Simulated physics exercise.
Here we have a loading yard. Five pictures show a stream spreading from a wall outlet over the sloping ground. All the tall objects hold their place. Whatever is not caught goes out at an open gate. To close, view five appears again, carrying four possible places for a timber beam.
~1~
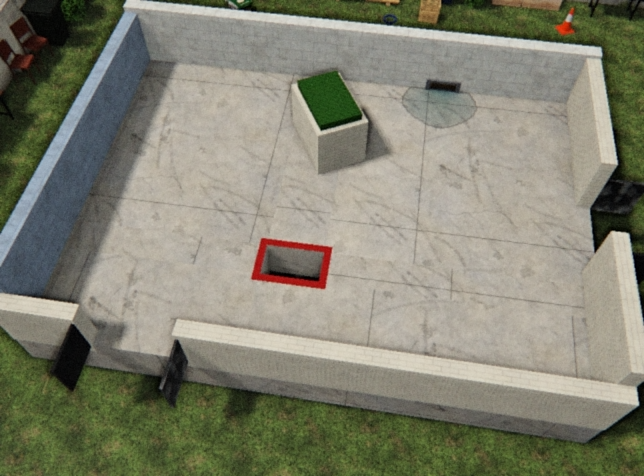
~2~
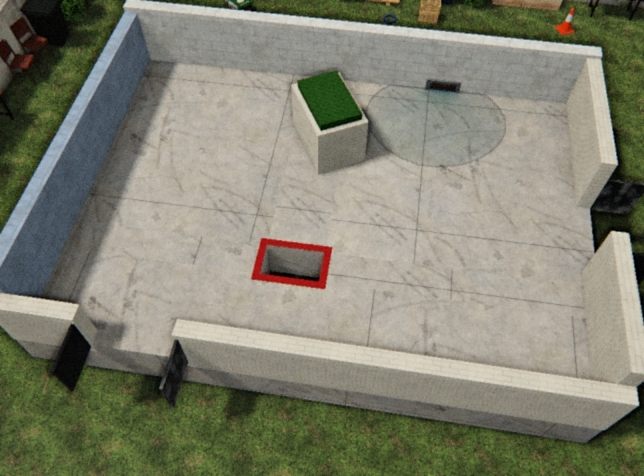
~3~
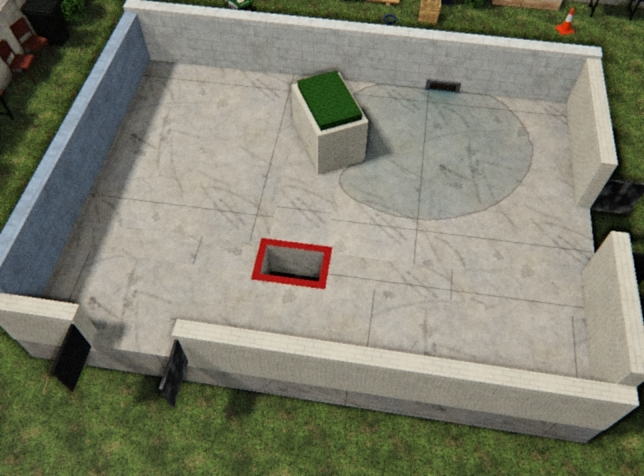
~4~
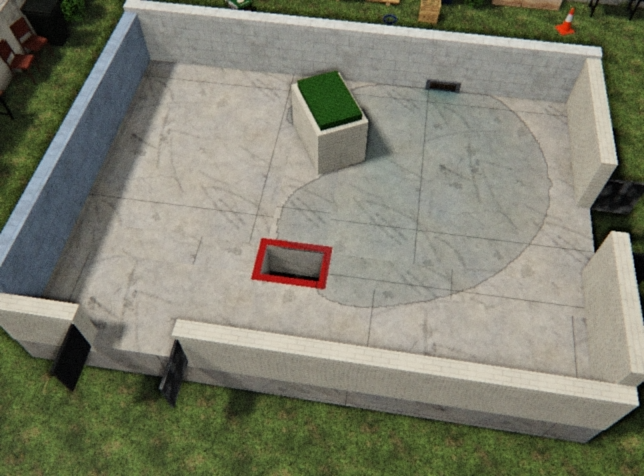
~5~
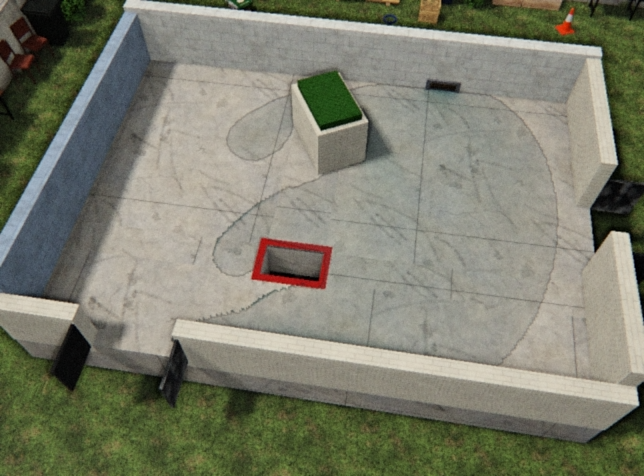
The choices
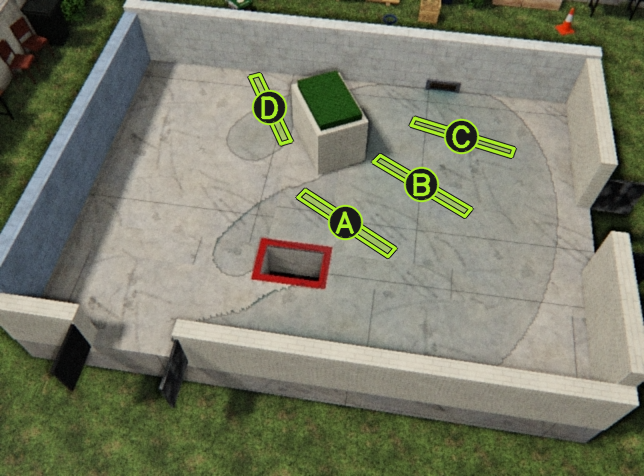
Walled concrete yard with a grass-topped block, clear water spreading from a wall opening across the floor and around a red-rimmed gully.
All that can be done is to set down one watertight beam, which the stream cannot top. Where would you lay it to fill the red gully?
Position D.
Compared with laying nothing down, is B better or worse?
It is worse.
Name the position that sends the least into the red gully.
Here it is position A.
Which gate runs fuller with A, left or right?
The left gate.
In lime, A from (301, 193) to (391, 252); B from (376, 158) to (467, 212); C from (413, 121) to (512, 152); D from (254, 75) to (286, 142).
For position A, about 3 % of the stream goes into the red gully, about 95 % out by the gates.
For position B, about 11 % of the stream goes into the red gully, about 87 % out by the gates.
For position C, about 9 % of the stream goes into the red gully, about 89 % out by the gates.
For position D, about 22 % of the stream goes into the red gully, about 74 % out by the gates.
